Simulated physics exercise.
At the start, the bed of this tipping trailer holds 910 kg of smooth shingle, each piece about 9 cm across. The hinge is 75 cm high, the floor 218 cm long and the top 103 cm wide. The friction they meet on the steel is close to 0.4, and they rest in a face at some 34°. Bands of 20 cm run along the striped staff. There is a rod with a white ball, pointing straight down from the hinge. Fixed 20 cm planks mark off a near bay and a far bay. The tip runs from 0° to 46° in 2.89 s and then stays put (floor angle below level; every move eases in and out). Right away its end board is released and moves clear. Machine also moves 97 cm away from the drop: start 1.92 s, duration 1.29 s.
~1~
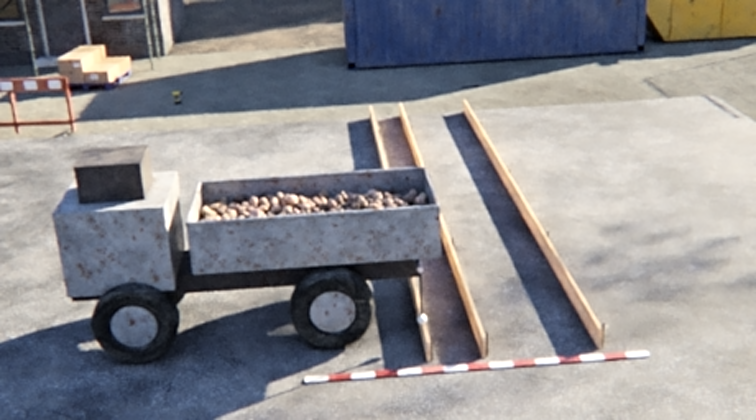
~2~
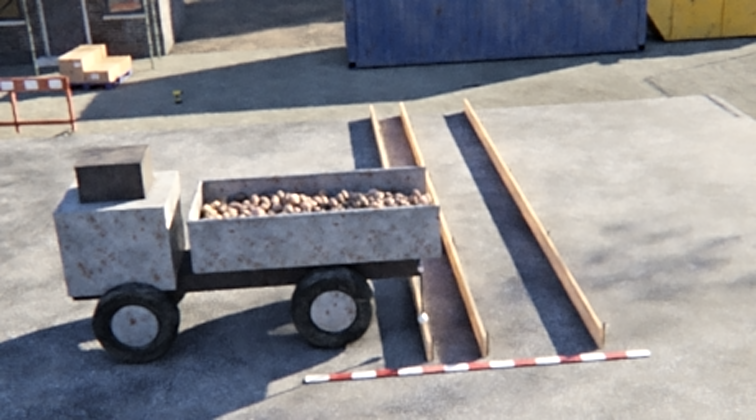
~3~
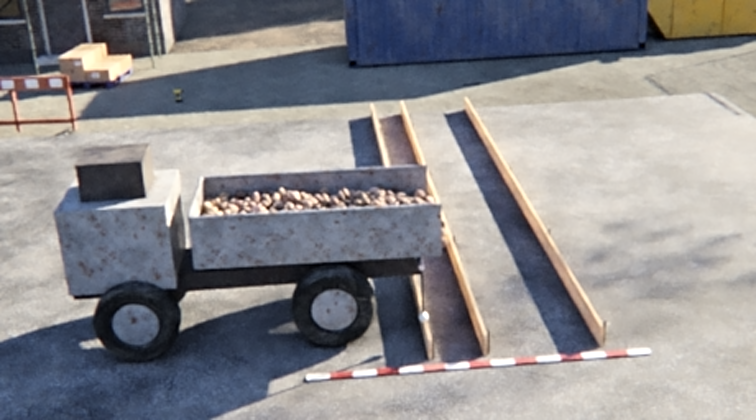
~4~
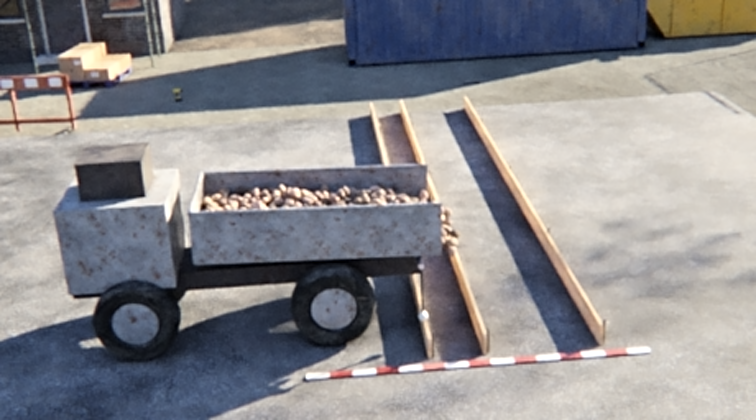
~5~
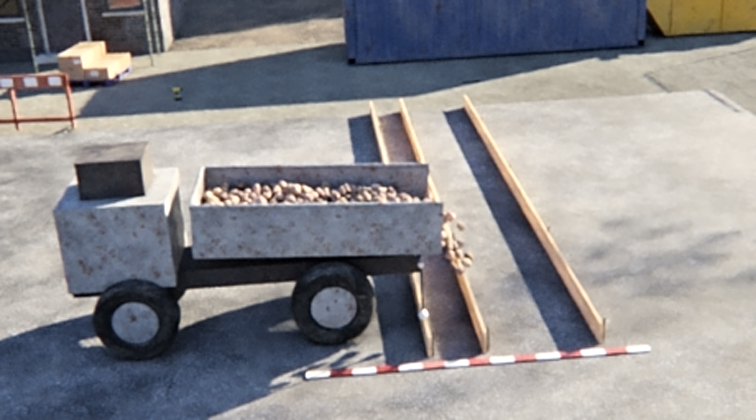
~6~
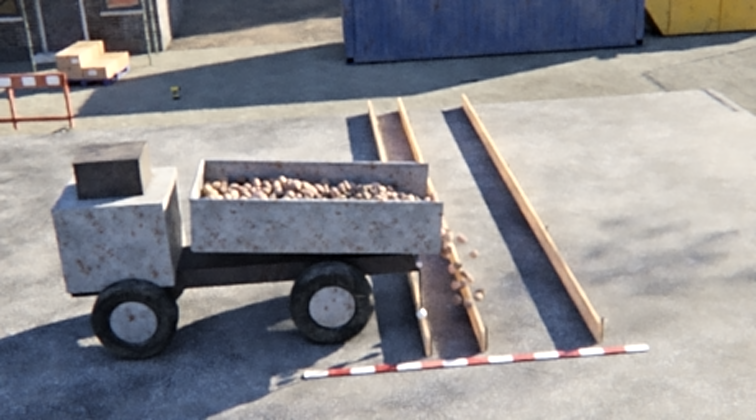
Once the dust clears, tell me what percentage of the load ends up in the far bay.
I would put it at 50 %.
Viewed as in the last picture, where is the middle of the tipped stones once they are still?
The resting stones are centred at roughly (474, 296).
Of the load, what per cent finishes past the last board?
0 per cent or so.
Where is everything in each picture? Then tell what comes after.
Lip at (440, 256), floor tilted 0°, highest stones at (297, 203), in the first picture.
The bed is at 0°, its lip at (441, 256); the top of the load is at (289, 202), in the second picture.
The bed is at 1°, its lip at (442, 254); the top of the load is at (274, 200); 1 % has left, in the third picture.
Lip at (441, 254), floor tilted 2°, highest stones at (256, 196); 2 % has left, in the fourth picture.
The bed is at 3°, its lip at (441, 253); the top of the load is at (237, 196); 3 % has left, in the fifth picture.
Lip at (440, 253), floor tilted 5°, highest stones at (232, 189); 4 % has left, in the sixth picture.
A little later the floor is at 39°; 48 % in the bed, 24 % in the near bay, 28 % in the far bay; the foremost stones are at (552, 291).
Then the floor is at 46°; 0 % in the bed, 12 % short of the bays, 36 % in the near bay, 51 % in the far bay; the foremost stones are at (583, 301).
Later still the floor is at 46°; 0 % in the bed, 13 % short of the bays, 35 % in the near bay, 52 % in the far bay; the foremost stones are at (585, 303).
In the end the floor is at 46°; 0 % in the bed, 13 % short of the bays, 35 % in the near bay, 52 % in the far bay; the foremost stones are at (583, 301).
